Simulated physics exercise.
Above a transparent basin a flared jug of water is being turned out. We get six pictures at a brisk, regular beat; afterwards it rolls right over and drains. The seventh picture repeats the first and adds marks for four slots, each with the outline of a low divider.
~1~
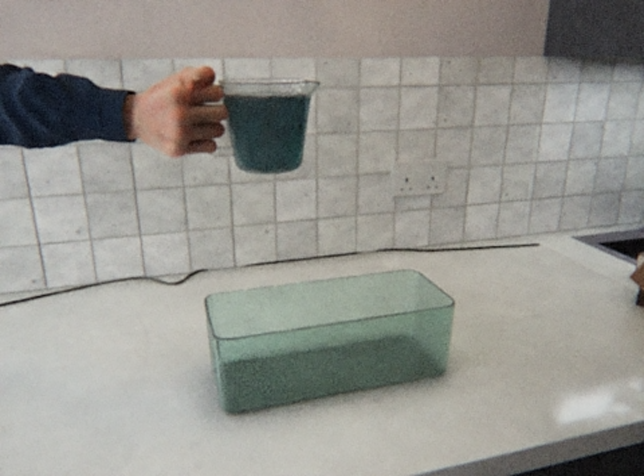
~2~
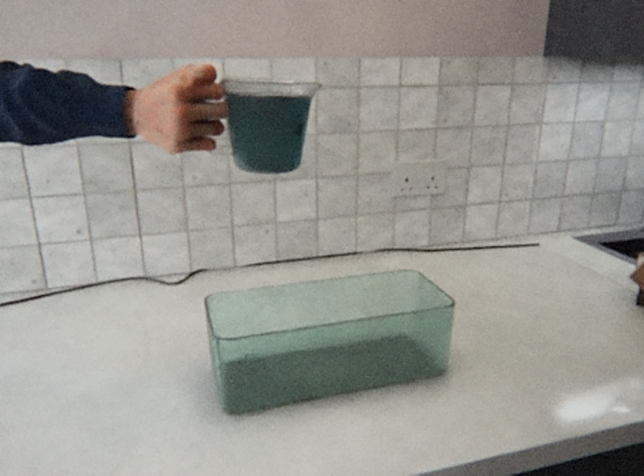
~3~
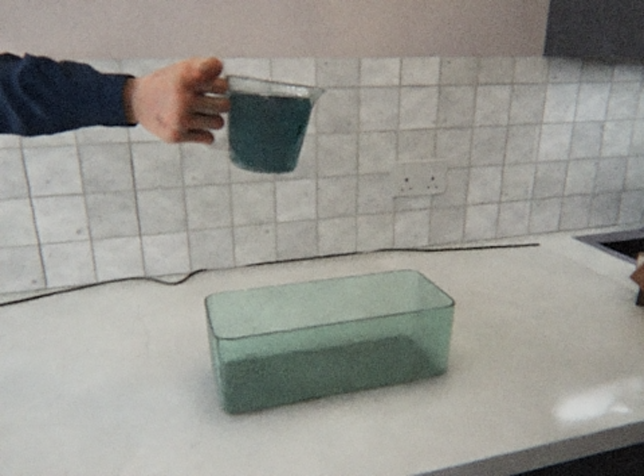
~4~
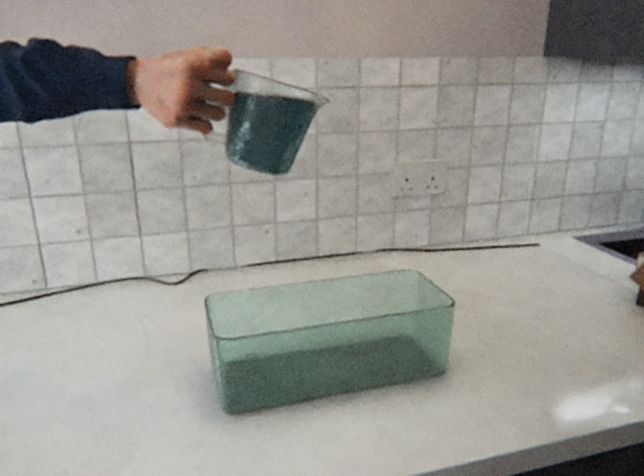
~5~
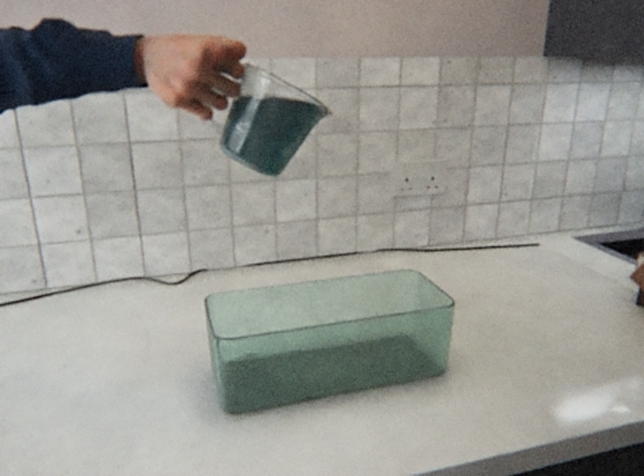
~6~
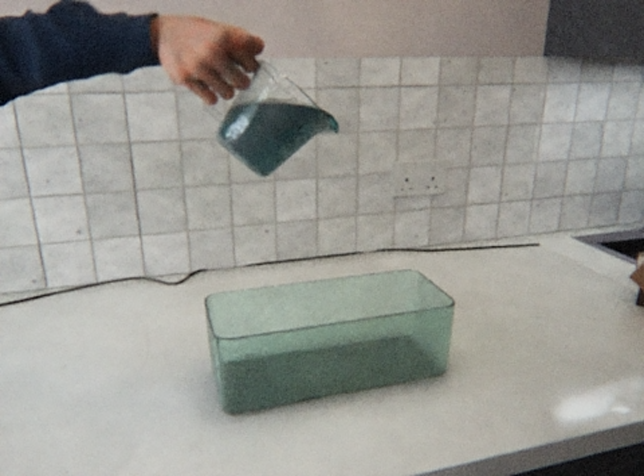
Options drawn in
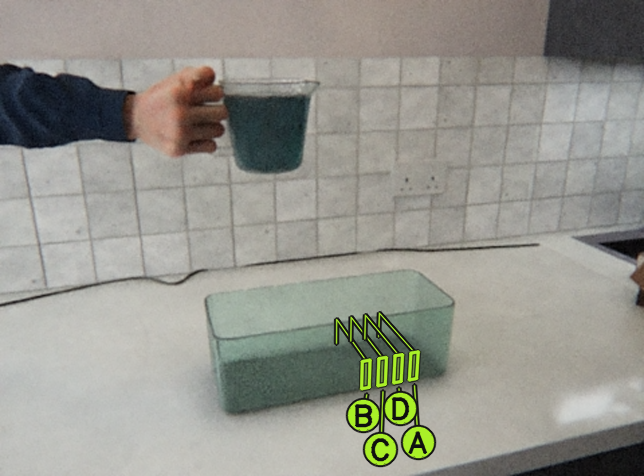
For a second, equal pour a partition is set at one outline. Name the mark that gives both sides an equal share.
D.
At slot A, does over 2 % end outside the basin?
Yes, it does.
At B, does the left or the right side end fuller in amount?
The right one.
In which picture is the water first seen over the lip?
In picture 6.
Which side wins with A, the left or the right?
More ends on the left.
On the marked copy, A at (414, 385); B at (366, 394); C at (383, 391); D at (398, 388).
For slot A, about 84 % ends left of the wall and 6 % right of it; 10 % is lost outside.
For slot B, about 9 % ends left of the wall and 84 % right of it; 7 % is lost outside.
For slot C, about 14 % ends left of the wall and 81 % right of it; 6 % is lost outside.
For slot D, about 53 % ends left of the wall and 41 % right of it; 6 % is lost outside.
